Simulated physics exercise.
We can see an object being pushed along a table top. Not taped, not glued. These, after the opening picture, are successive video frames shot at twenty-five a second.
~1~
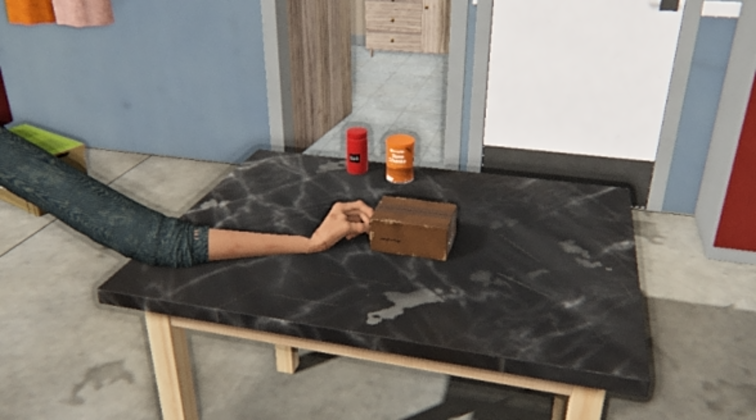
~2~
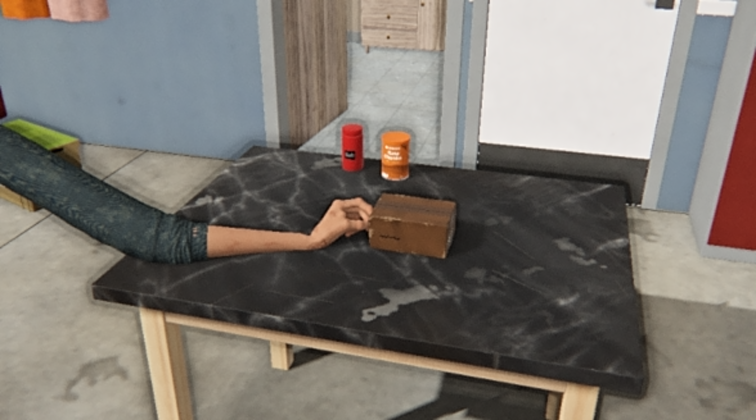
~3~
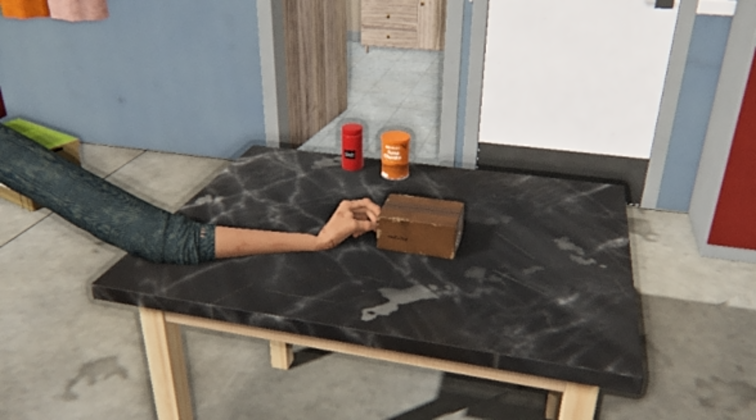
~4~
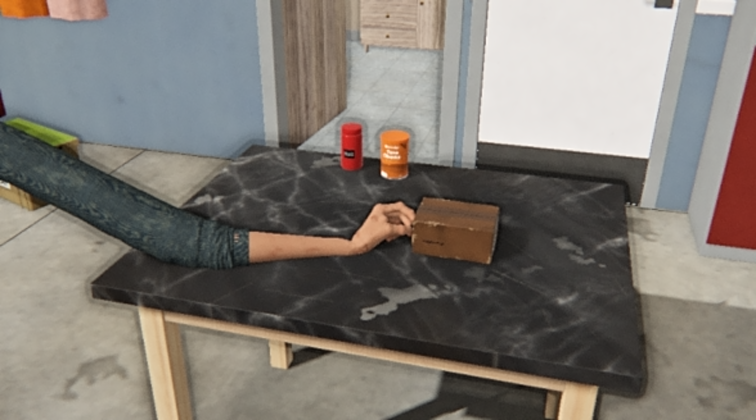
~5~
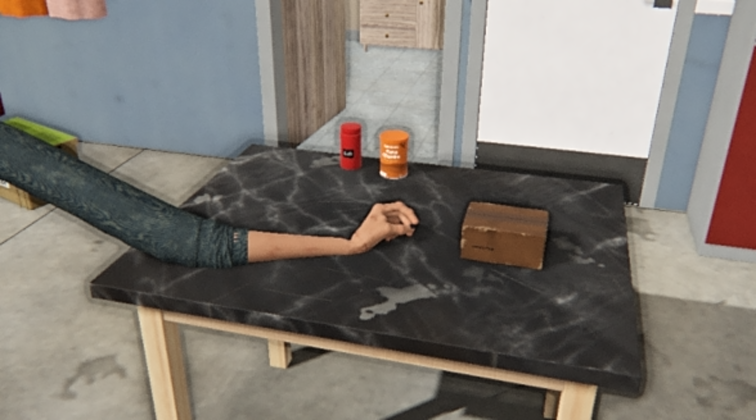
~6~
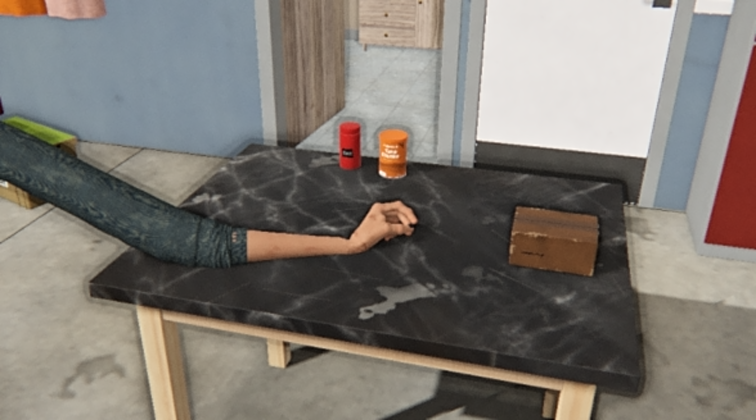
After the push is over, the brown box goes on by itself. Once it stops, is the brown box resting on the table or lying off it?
It is lying off the table.
Then, 0.10 s later than the last frame, brown box now off the table.
Then, 0.30 s later than the last frame, things are still on the move.
Then, 0.50 s later than the last frame, as before.
When it is over, off the table, brown box.
